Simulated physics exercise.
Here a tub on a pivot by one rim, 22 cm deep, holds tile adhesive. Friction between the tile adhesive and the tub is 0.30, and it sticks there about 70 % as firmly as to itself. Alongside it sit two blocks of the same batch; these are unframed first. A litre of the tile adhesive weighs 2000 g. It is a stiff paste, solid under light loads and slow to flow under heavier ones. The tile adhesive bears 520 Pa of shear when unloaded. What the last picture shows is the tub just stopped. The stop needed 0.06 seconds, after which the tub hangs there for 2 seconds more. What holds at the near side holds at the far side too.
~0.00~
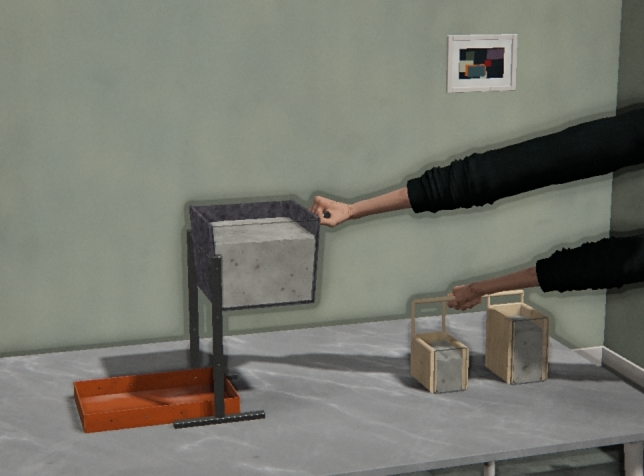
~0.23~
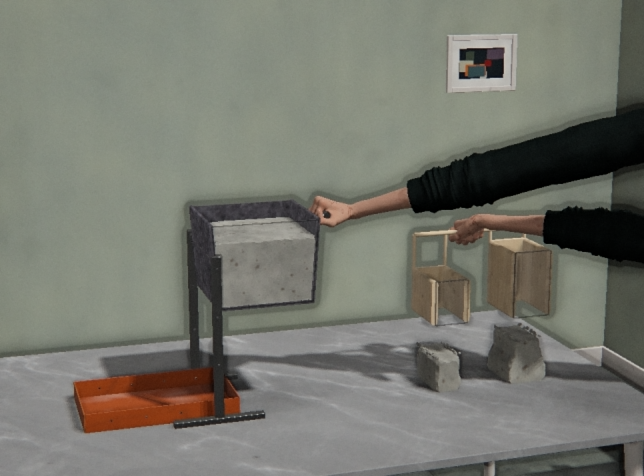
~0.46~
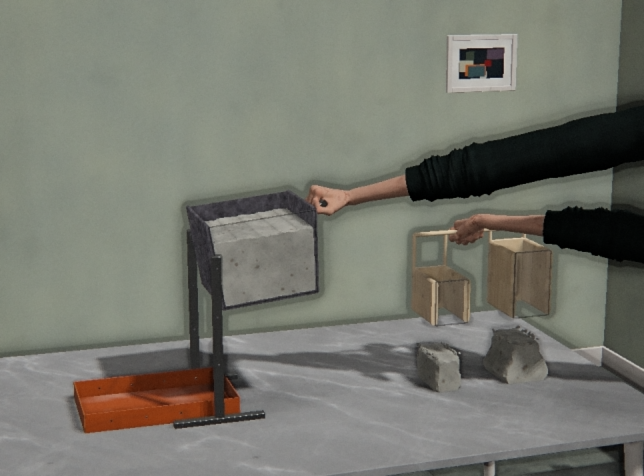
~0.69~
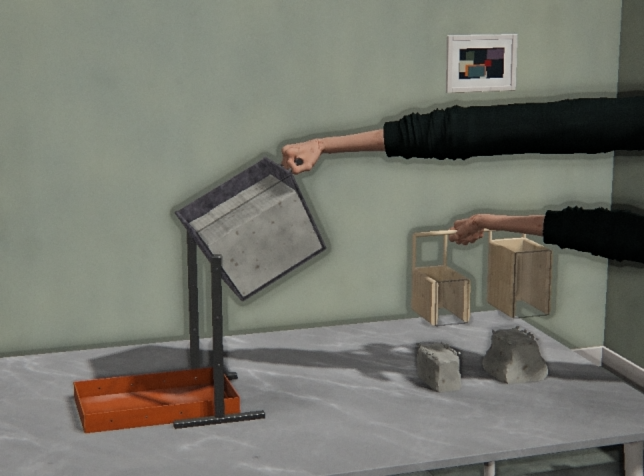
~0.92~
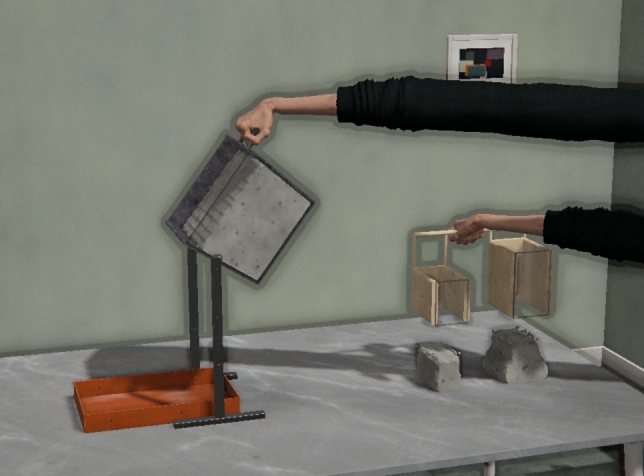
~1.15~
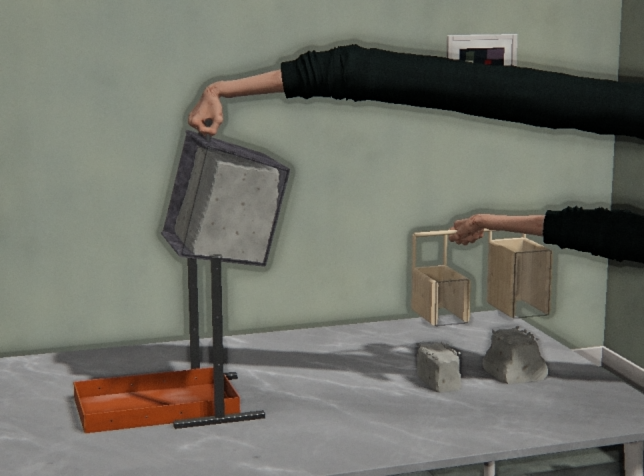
Hands lifting wooden moulds off two grey blocks, then tilting a dark tub of grey material leftward above an orange tray.
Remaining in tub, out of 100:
72 out of 100.
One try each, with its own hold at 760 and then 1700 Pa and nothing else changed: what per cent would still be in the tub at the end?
It'd be some 100 percent the first time and some 100 percent the second.
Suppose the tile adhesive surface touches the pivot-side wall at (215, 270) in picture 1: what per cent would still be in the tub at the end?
About 100 per cent.
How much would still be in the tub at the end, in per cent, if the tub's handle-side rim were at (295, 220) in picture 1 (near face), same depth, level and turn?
100 %, roughly.
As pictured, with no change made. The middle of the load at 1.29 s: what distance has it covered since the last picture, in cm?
About 3 cm.
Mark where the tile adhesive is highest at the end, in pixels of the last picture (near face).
About (236, 196).
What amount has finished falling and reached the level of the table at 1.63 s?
At that moment, near 0 % is down.
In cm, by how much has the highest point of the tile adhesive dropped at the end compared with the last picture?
Roughly 9 cm.
By 1.29 s, the tub is at 75 degrees and holds 98 %.
By 1.46 s, the tub is at 75 degrees and holds 84 %.
By 1.63 s, the tub is at 75 degrees and holds 74 %.
By 1.80 s, the tub is at 75 degrees and holds 72 %.
By 3.15 s, at the end, the tub is at 75 degrees and holds 72 %.
